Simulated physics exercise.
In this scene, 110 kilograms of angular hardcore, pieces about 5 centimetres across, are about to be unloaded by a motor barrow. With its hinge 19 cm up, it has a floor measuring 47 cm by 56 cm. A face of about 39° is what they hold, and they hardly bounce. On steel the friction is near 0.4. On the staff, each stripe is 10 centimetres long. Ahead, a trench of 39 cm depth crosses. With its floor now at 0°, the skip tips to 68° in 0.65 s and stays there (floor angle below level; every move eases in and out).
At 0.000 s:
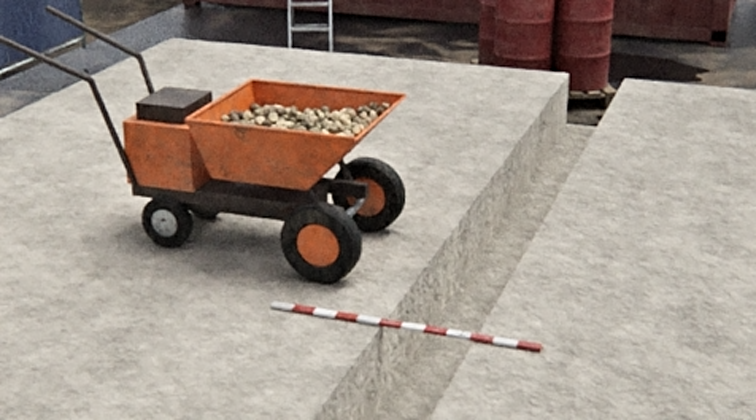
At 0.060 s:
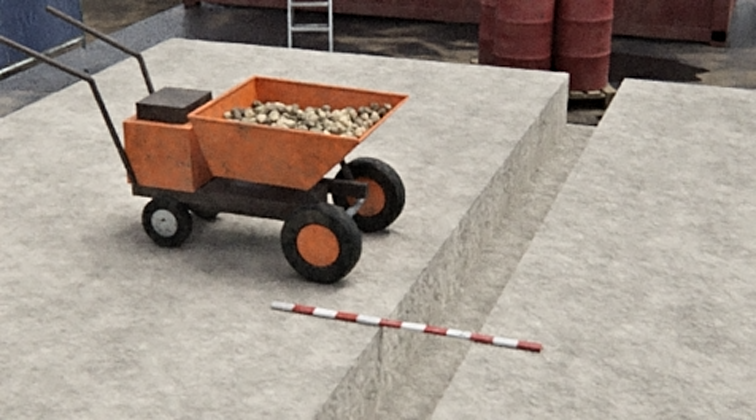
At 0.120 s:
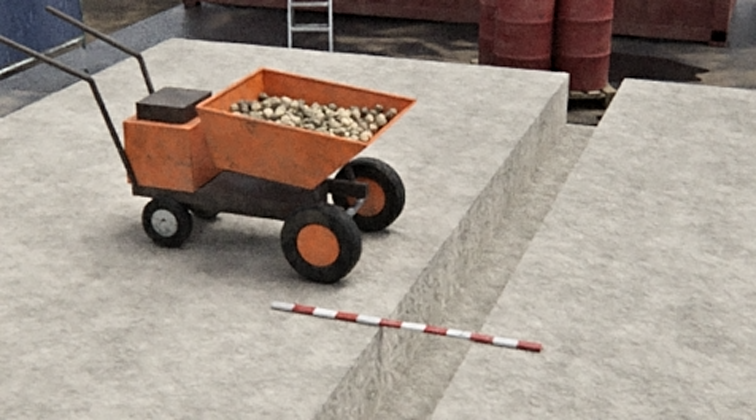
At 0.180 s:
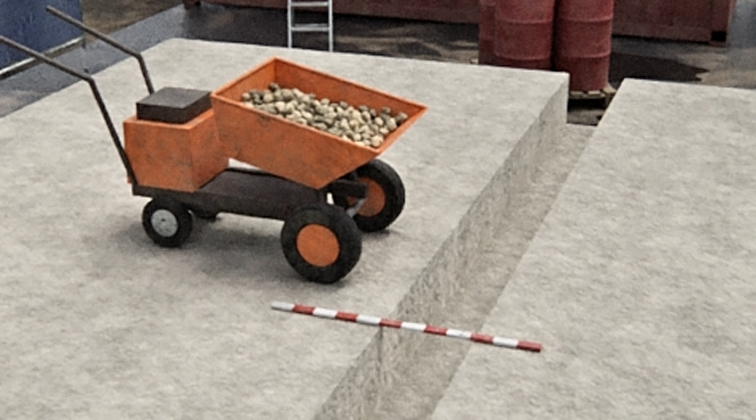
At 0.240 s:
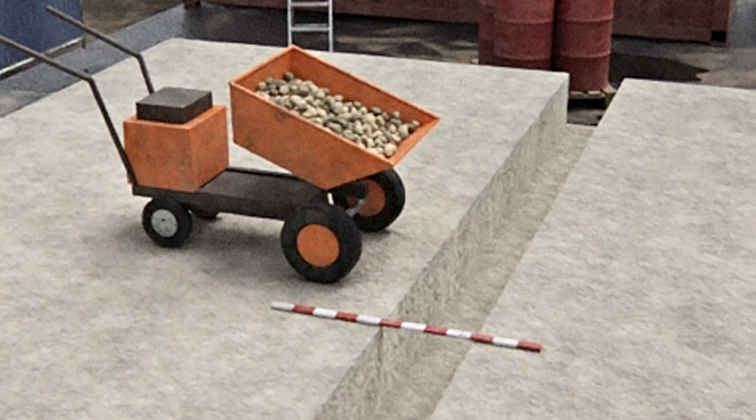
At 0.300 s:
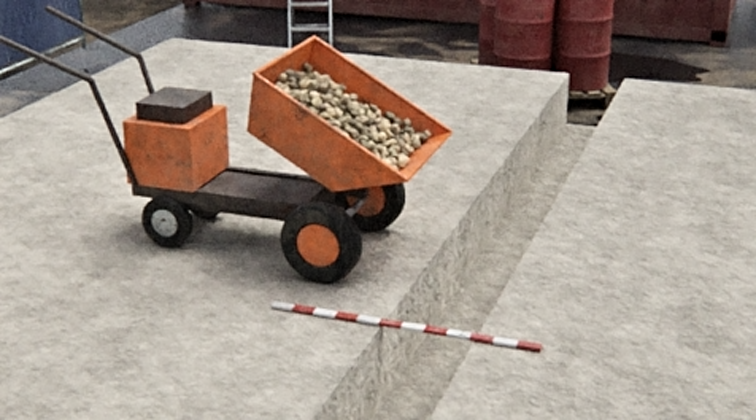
On a concrete slab, an orange motor barrow tilts its stone-filled skip steadily towards the right.
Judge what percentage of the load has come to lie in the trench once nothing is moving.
Roughly 72 in every hundred.
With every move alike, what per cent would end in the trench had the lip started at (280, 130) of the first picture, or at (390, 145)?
Roughly 70 per cent, then 40 per cent.
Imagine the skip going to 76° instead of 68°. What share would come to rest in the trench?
Then roughly 75 percent.
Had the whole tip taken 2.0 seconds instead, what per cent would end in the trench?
That works out at about 95 in a hundred.
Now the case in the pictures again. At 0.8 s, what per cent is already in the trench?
Approx. 20 % of the load.
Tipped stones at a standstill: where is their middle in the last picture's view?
Look at roughly (491, 330).
After 0.5 s the floor is at 58°; 100 % in the skip; the foremost stones are at (436, 205).
After 0.8 s the floor is at 68°; 82 % in the skip, 18 % in the trench; the foremost stones are at (503, 280).
After 1.1 s the floor is at 68°; 26 % in the skip, 46 % in the trench, 28 % past the trench; the foremost stones are at (637, 298).
After 3.0 s the floor is at 68°; 0 % in the skip, 72 % in the trench, 28 % past the trench; the foremost stones are at (738, 299).
